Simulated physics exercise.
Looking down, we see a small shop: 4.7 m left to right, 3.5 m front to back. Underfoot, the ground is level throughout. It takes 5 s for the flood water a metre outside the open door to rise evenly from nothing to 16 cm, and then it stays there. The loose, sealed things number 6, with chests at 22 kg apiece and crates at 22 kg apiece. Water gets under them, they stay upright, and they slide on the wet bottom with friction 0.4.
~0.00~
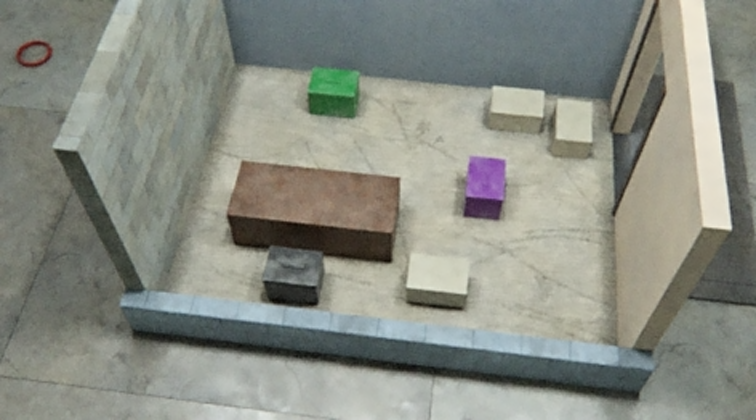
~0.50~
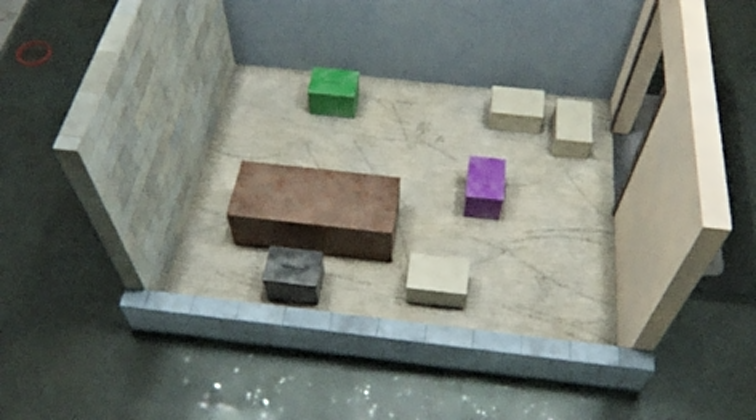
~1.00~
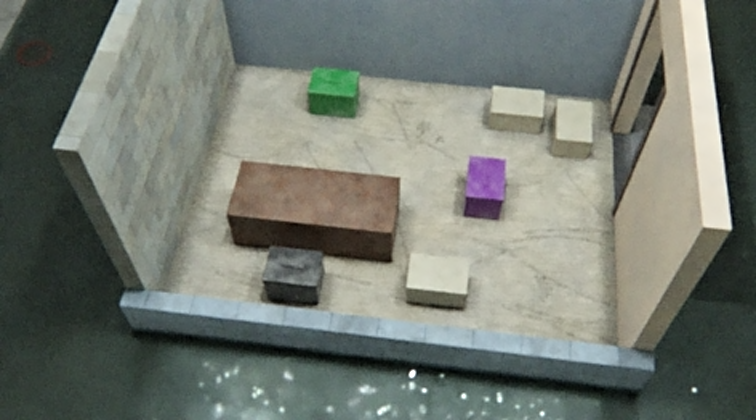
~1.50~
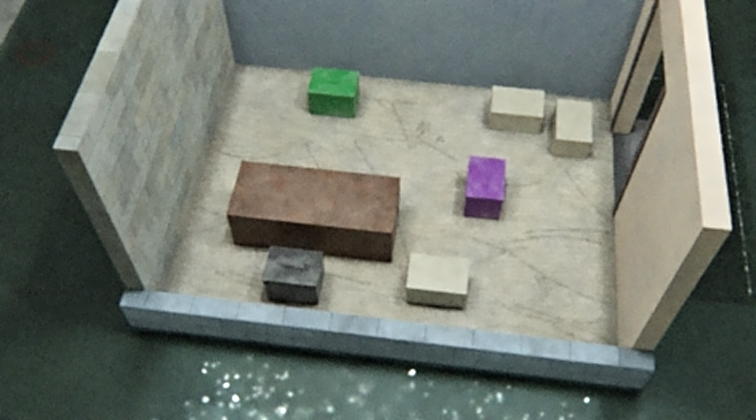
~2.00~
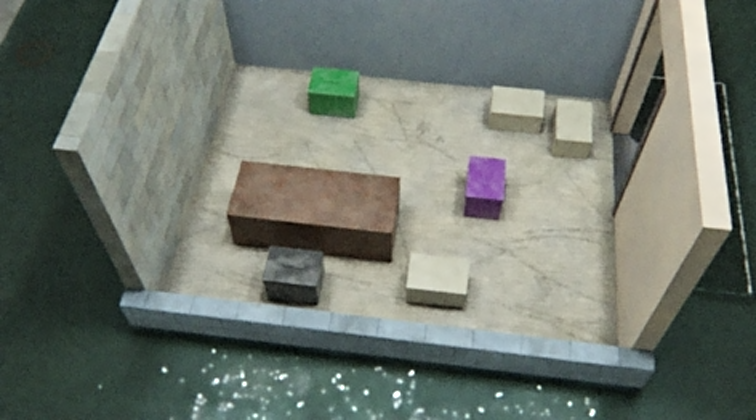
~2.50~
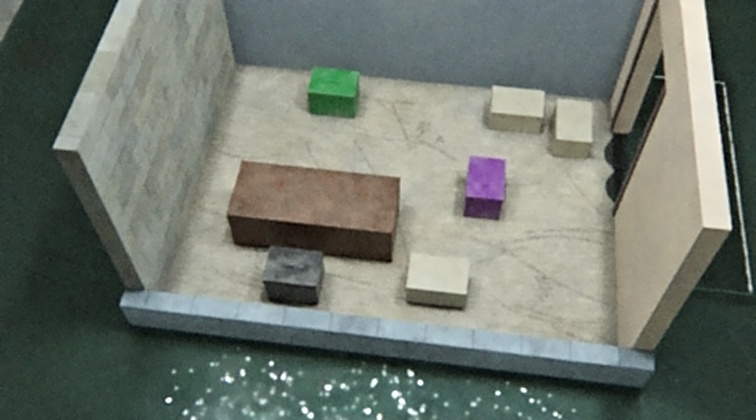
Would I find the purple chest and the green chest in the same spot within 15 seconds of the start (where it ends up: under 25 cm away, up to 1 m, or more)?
By that time the purple chest has shifted a little and the green chest has not really moved.
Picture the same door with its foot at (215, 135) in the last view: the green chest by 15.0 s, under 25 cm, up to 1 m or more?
In that case the green chest would have stayed about where it was.
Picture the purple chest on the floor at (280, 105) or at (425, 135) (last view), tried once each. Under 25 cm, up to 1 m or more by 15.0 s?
Respectively, it sits tight and sits tight.
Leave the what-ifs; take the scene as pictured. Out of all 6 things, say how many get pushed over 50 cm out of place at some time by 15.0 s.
The number is 3.
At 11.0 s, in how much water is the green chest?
About 4 cm.
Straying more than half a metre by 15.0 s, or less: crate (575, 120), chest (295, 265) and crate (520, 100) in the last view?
Above, below, above.
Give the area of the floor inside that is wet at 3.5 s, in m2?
At that time the wet patch spans about 1.0 m2.
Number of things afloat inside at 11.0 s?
At that moment it comes to 0.
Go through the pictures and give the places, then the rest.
In the first picture, the purple chest at (486, 177) rests on the ground; the green chest at (334, 82) rests on the ground; 0.0 m2 under water; 0 of 6 have shifted.
In the second picture, the purple chest at (486, 177) rests on the ground; the green chest at (334, 82) rests on the ground; water covers 0.0 m2; 0 of 6 have shifted.
In the third picture, the purple chest at (486, 177), on the bottom; the green chest at (334, 82), on the bottom; 0.0 m2 under water; 0 of 6 have shifted.
In the fourth picture, the purple chest at (486, 177) rests on the ground; the green chest at (334, 82), on the bottom; 0.0 m2 under water; 0 of 6 have shifted.
In the fifth picture, the purple chest at (486, 177), on the bottom; the green chest at (334, 82) rests on the ground; 0.0 m2 under water; 0 of 6 have shifted.
In the sixth picture, the purple chest at (486, 177) rests on the ground; the green chest at (334, 82) rests on the ground; water covers 0.0 m2; 0 of 6 have shifted.
After 3.5 s the purple chest is near (486, 177), 0.0 m from its start, aground; the green chest is near (334, 82), 0.0 m from its start, aground; 0 afloat.
After 6.8 s the purple chest is near (486, 177), 0.0 m from its start, aground; the green chest is near (334, 82), 0.0 m from its start, aground; 0 afloat.
After 11.0 s the purple chest is near (483, 177), 0.0 m from its start, aground; the green chest is near (334, 82), 0.0 m from its start, aground; 0 afloat.
After 15.0 s the purple chest is near (431, 181), 0.6 m from its start, aground; the green chest is near (334, 82), 0.0 m from its start, aground; 1 afloat.
